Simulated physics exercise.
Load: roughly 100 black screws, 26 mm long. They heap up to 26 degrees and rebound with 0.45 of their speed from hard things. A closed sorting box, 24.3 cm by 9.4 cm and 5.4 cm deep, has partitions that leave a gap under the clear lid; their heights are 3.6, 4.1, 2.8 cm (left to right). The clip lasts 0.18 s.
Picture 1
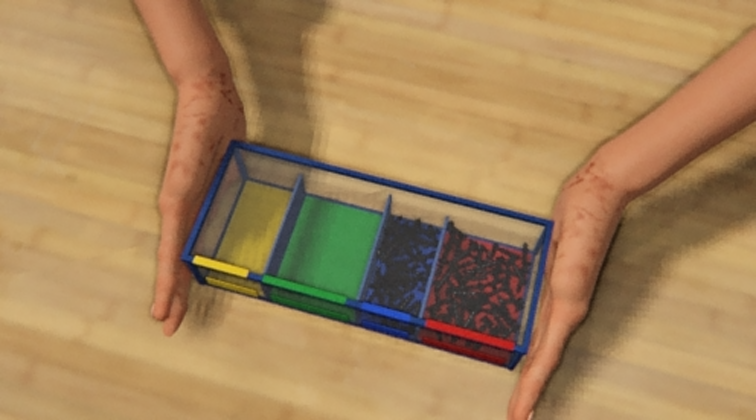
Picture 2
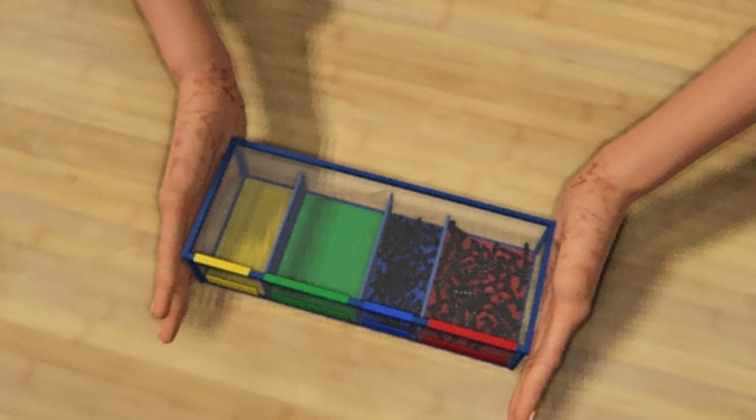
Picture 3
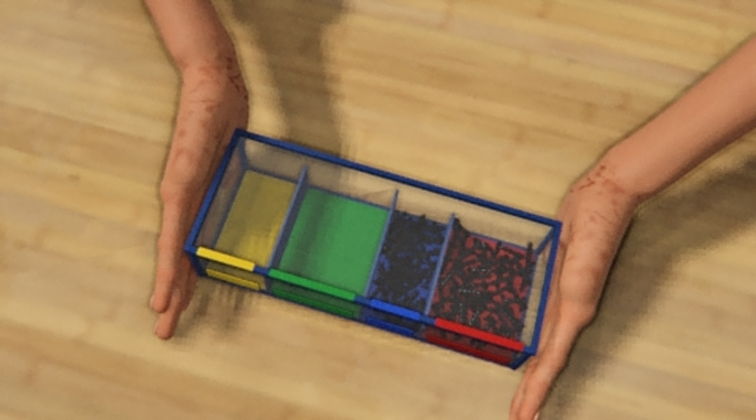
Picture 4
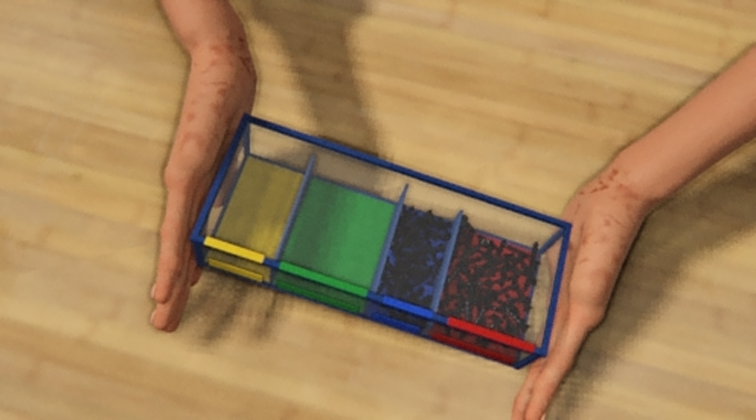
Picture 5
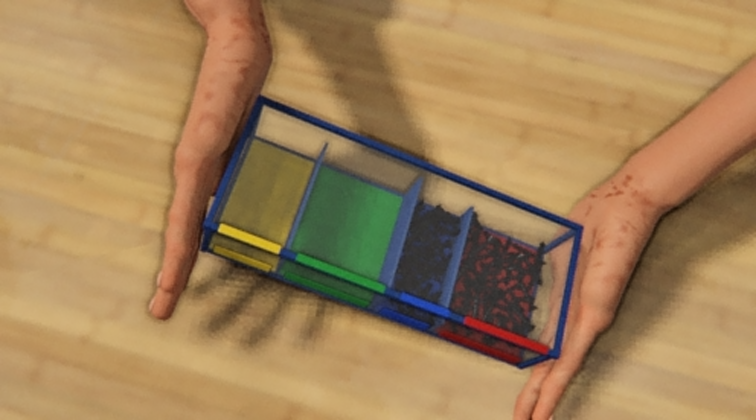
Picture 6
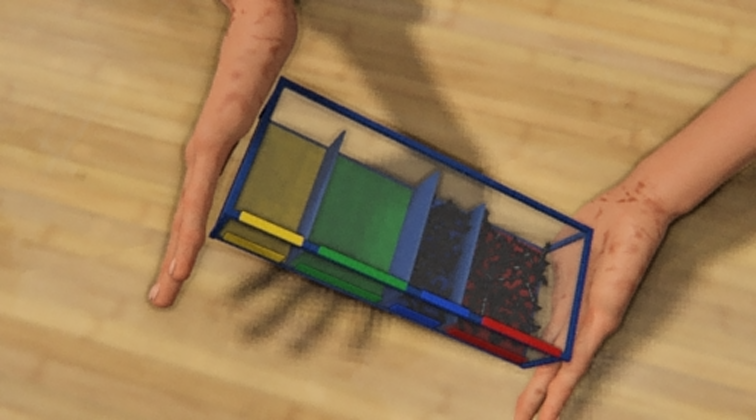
The clip opens on two hands holding a clear, lidded box above a wooden surface, its yellow and green sections empty and its blue and red ones scattered with small dark pieces. The box barely moves at first, then tilts steadily, its left end rising, while the pieces shift slightly rightward within their sections.
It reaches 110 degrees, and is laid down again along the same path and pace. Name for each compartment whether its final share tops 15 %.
Red: Above, blue: Below, green: Below, yellow: Below.
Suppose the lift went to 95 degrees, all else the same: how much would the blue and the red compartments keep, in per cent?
Blue 5, red 95.
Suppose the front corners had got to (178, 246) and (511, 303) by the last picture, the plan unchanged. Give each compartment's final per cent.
Red 0, blue 95, green 0, yellow 5.
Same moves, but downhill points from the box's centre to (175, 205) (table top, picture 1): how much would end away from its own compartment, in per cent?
About 60 per cent.
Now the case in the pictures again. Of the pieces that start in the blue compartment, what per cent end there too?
Roughly 0 per cent.
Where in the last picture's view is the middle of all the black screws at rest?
Near (507, 290).
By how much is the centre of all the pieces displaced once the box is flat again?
Roughly 3.5 cm.
Then, 0.51 s after the last picture, tilt 109 degrees; red 85 %, blue 15 %.
Then, 0.86 s after the last picture, tilt 45 degrees; red 100 %.
Then, 1.29 s after the last picture, tilt 0 degrees; red 100 %.
In the end, red 100 %, blue 0 %, green 0 %, yellow 0 %.
